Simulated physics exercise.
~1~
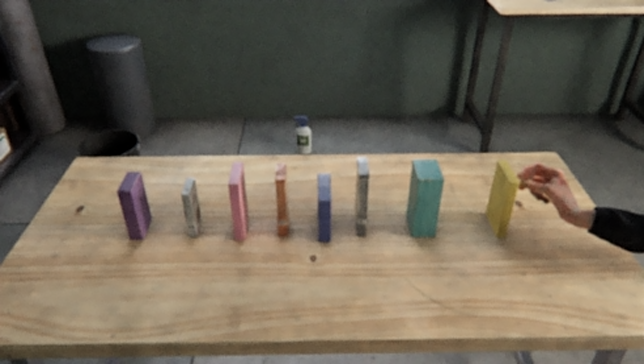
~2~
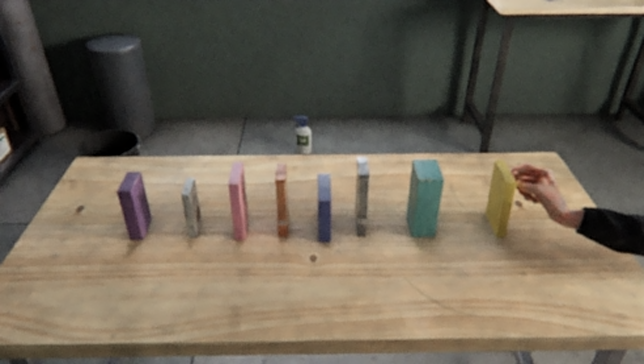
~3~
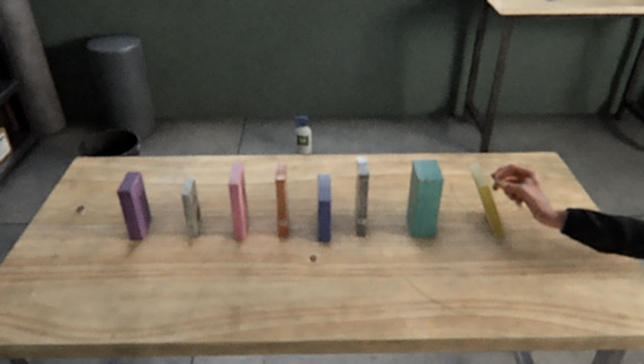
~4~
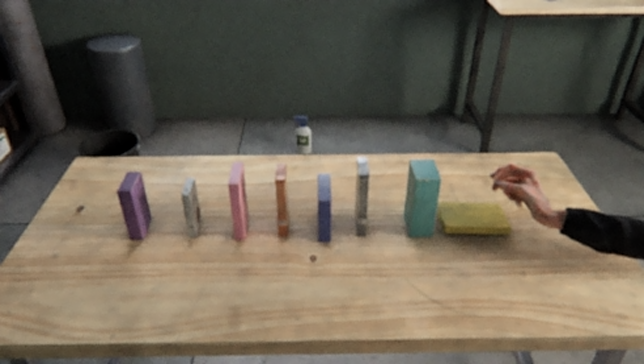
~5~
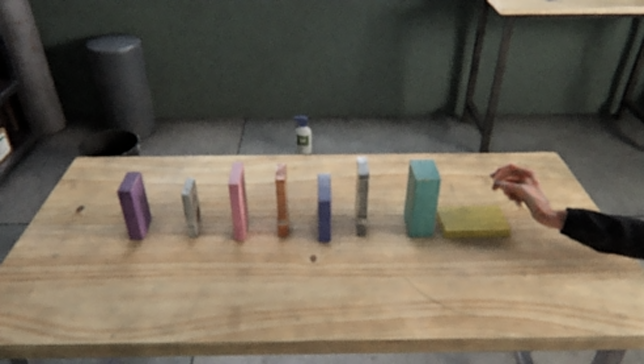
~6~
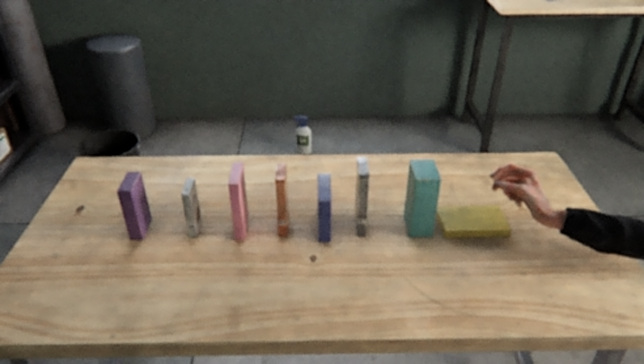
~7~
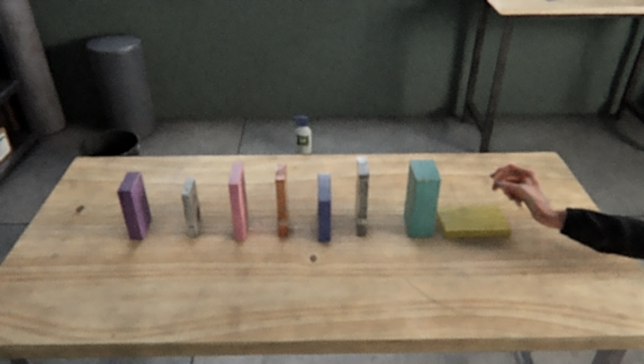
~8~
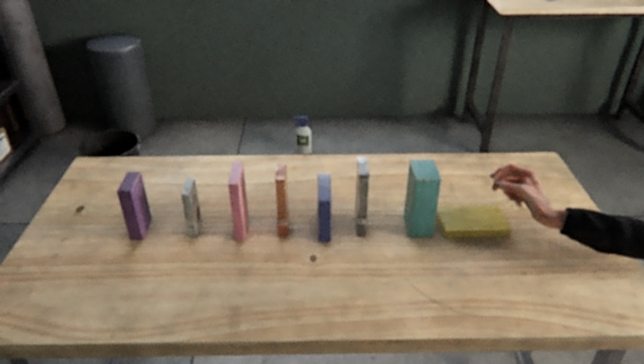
Yellow board tipped leftward by a hand falling flat beside the turquoise block, which stays upright with the rest of the row.
